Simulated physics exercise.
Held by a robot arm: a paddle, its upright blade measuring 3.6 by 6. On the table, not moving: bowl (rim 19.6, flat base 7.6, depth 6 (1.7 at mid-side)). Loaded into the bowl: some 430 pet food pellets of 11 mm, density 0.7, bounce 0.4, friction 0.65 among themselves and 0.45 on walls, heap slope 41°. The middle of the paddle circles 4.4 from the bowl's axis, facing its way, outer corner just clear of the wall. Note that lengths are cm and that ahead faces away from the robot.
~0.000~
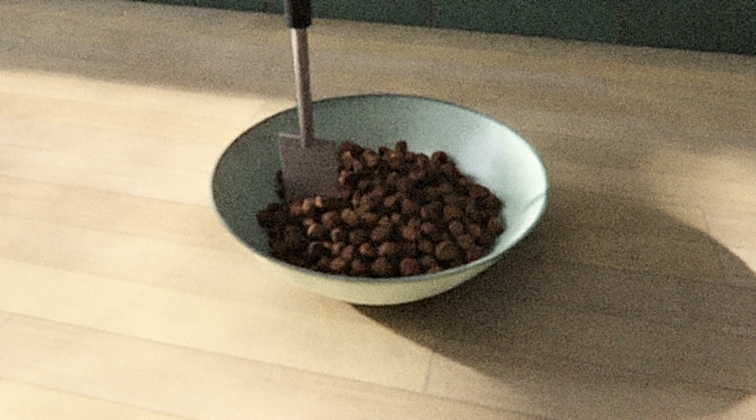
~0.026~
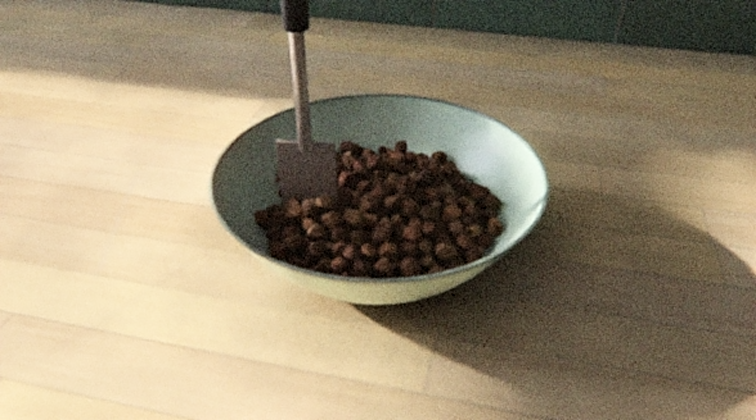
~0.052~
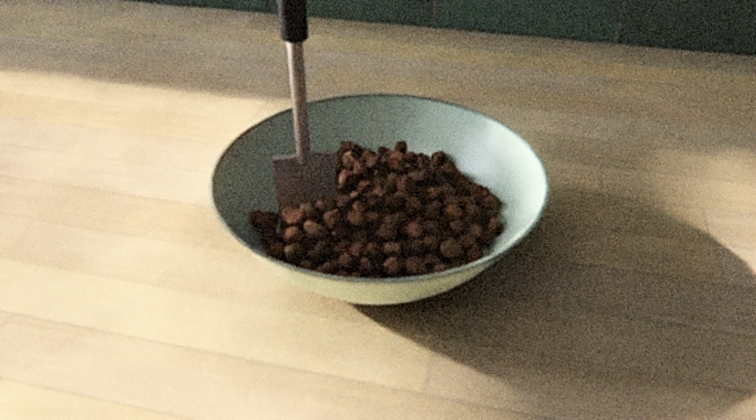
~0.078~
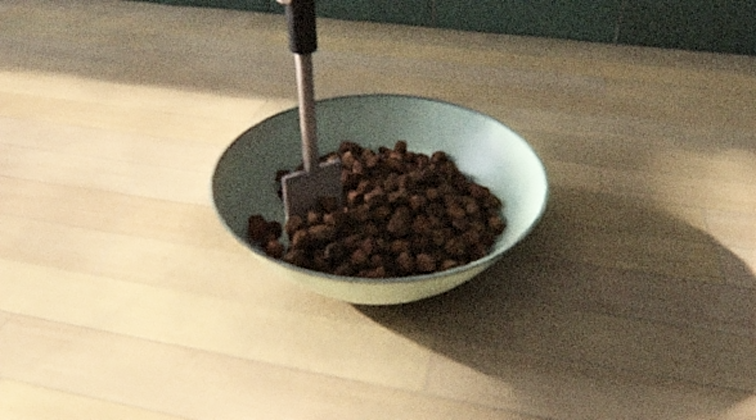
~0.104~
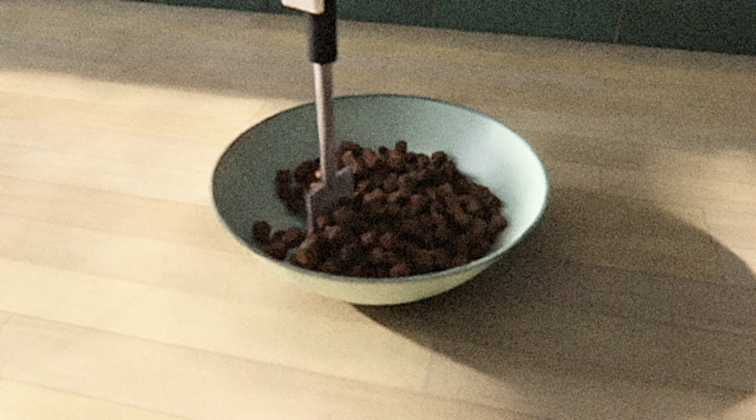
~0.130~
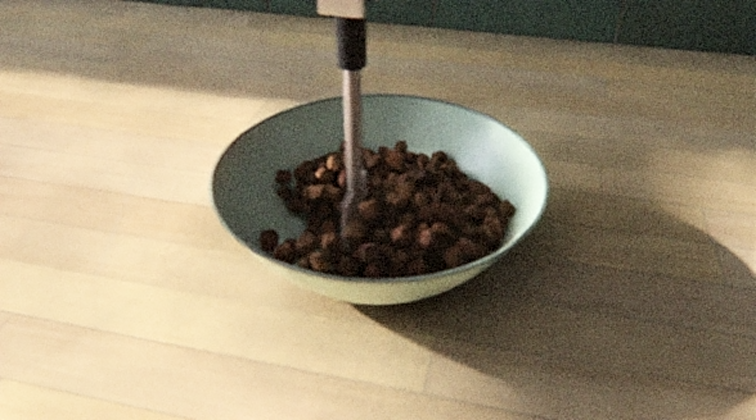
At the start, a flat metal paddle stands upright in the left side of a pale green bowl of brown pellets on a wooden table. Held from above, it sweeps toward the viewer and then rightward through the pellets, its blade turning edge-on and pushing them aside while the bowl stays still.
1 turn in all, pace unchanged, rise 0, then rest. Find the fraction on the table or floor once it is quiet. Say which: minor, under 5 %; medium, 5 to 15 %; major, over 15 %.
That would be a major share.
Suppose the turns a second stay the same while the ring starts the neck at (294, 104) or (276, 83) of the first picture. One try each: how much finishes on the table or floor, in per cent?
Near 25 per cent and near 20 per cent, in that order.
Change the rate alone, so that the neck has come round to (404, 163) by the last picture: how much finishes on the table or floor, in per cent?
Roughly 40 percent of it.
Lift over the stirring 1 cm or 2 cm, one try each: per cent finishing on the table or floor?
Trial one: Roughly 20 %; trial two: Roughly 20 %.
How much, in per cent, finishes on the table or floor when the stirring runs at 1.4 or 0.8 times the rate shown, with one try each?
First try close to 40, second close to 15, in per cent.
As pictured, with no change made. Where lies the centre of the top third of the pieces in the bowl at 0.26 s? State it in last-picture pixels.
Roughly at (472, 158).
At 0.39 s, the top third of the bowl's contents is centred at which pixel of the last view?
The centre is roughly (341, 125).
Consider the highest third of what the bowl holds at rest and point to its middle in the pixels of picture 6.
(296, 231).
After 0.26 s, 190° round, highest piece 9 above the table; 401 in the bowl, 4 on the table or floor, 23 in flight or on the tool.
After 0.39 s, 293° round, highest piece 9 above the table; 358 in the bowl, 42 on the table or floor, 28 in flight or on the tool.
After 0.65 s, 0° round, highest piece 7 above the table; 325 in the bowl, 103 on the table or floor.
After 1.35 s, 0° round, highest piece 7 above the table; 325 in the bowl, 103 on the table or floor.
At rest, 325 in the bowl, 103 on the table or floor. That is 24 % on the table or floor.
